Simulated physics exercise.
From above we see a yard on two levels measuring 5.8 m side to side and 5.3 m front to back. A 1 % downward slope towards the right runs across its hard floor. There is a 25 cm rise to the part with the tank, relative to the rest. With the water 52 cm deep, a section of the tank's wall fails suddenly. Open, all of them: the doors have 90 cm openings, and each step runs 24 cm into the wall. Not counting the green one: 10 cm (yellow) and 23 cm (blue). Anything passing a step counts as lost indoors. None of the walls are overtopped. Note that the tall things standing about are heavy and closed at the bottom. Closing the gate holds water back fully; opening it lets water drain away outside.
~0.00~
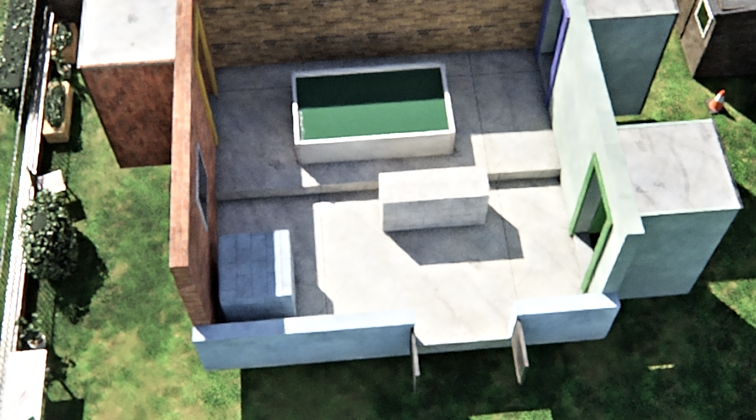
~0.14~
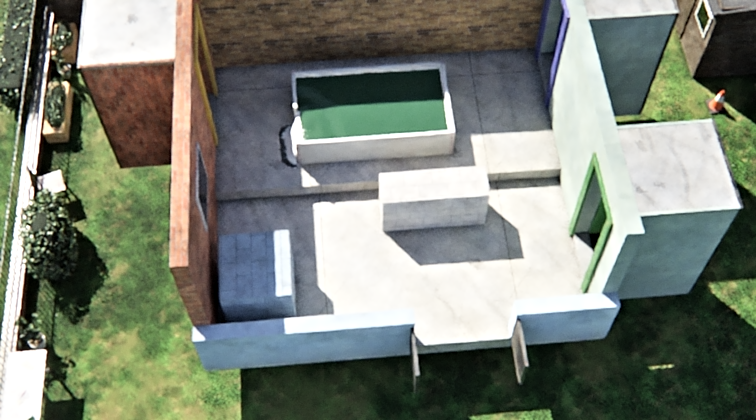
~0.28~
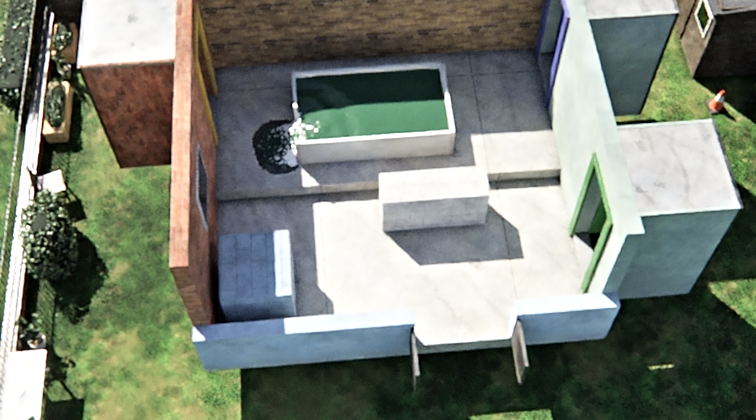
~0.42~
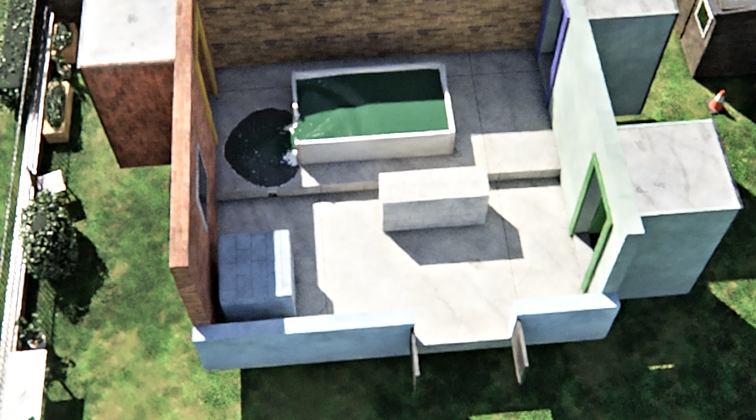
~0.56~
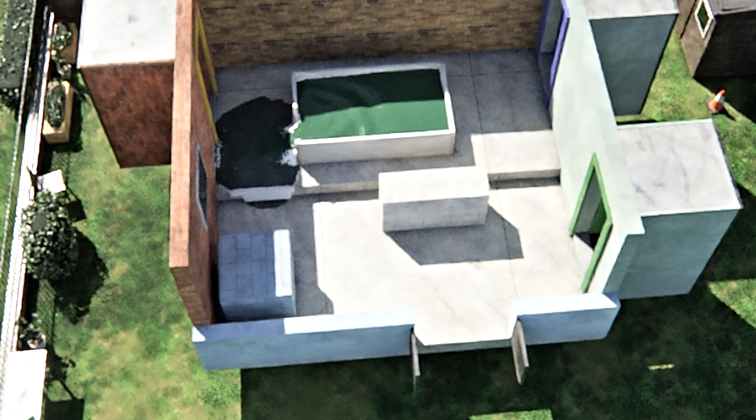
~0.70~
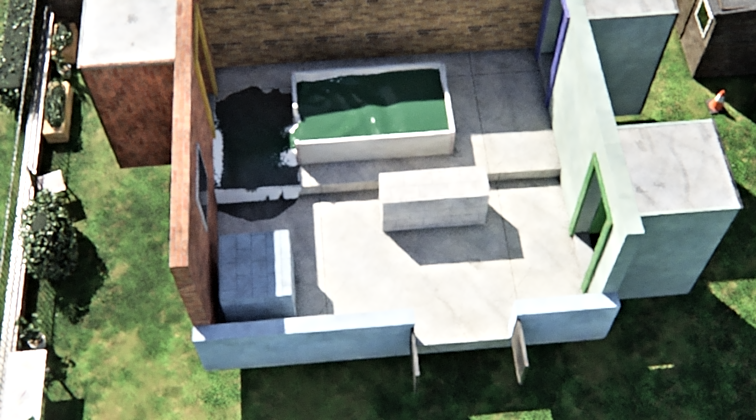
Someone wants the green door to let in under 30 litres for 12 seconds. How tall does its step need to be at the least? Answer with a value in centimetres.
It would need to be roughly 6.5 cm high.
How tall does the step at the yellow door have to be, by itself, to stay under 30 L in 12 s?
At the yellow door it takes roughly 15 centimetres.
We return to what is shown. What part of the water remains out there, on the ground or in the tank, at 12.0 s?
Roughly 90 %.
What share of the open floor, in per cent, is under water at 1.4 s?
Close to 15 per cent is wet.
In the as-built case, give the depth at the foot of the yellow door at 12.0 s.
You'd measure close to 5.0 cm there.
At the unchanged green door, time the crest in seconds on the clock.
Peak time: Around 10.5 s.
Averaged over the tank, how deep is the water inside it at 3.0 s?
The mean depth is about 31 cm.
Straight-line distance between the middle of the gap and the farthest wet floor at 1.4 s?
2.8 m.
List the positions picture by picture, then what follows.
In the first picture, the tank at (372, 105) is whole and still, 52 cm deep; the green door at (589, 230) is dry.
In the second picture, the front is at (283, 146), 0.3 m from the gap at (300, 138); 0.2 m2 of floor is wet, 52 cm left at the back.
In the third picture, the front is at (259, 153), 0.7 m from the gap at (300, 140); 0.6 m2 of floor is wet, 52 cm left at the back.
In the fourth picture, water pours out at (300, 139) and has run 1.2 m, to (230, 158); about 5 cm deep outside, 52 cm at the back.
In the fifth picture, the front is at (216, 177), 1.4 m from the gap at (300, 139); 1.9 m2 of floor is wet, 52 cm left at the back.
In the sixth picture, the front is at (208, 133), 1.6 m from the gap at (300, 139); 2.3 m2 of floor is wet, 52 cm left at the back; the green door at (589, 230), 5.0 m from the gap, is still 4.9 m from the nearest water.
After 1.4 s water covers 15 % of the floor, deepest (28 cm) near (216, 162); it has not reached the green door.
After 3.0 s water covers 35 % of the floor, deepest (28 cm) near (219, 346); it has not reached the green door.
After 12.0 s water covers 90 % of the floor, deepest (11 cm) near (569, 228); 10 cm at the green door, 0 litres in over its 15 cm step.
At the green door as built, the water arrived by 5.7 s and peaked near 11 cm at 10.6 s.
With a step of 6 cm, 41 litres would have come in within the 12 s; with 8 cm, 12 litres. So under 30 litres takes about 6.5 cm.
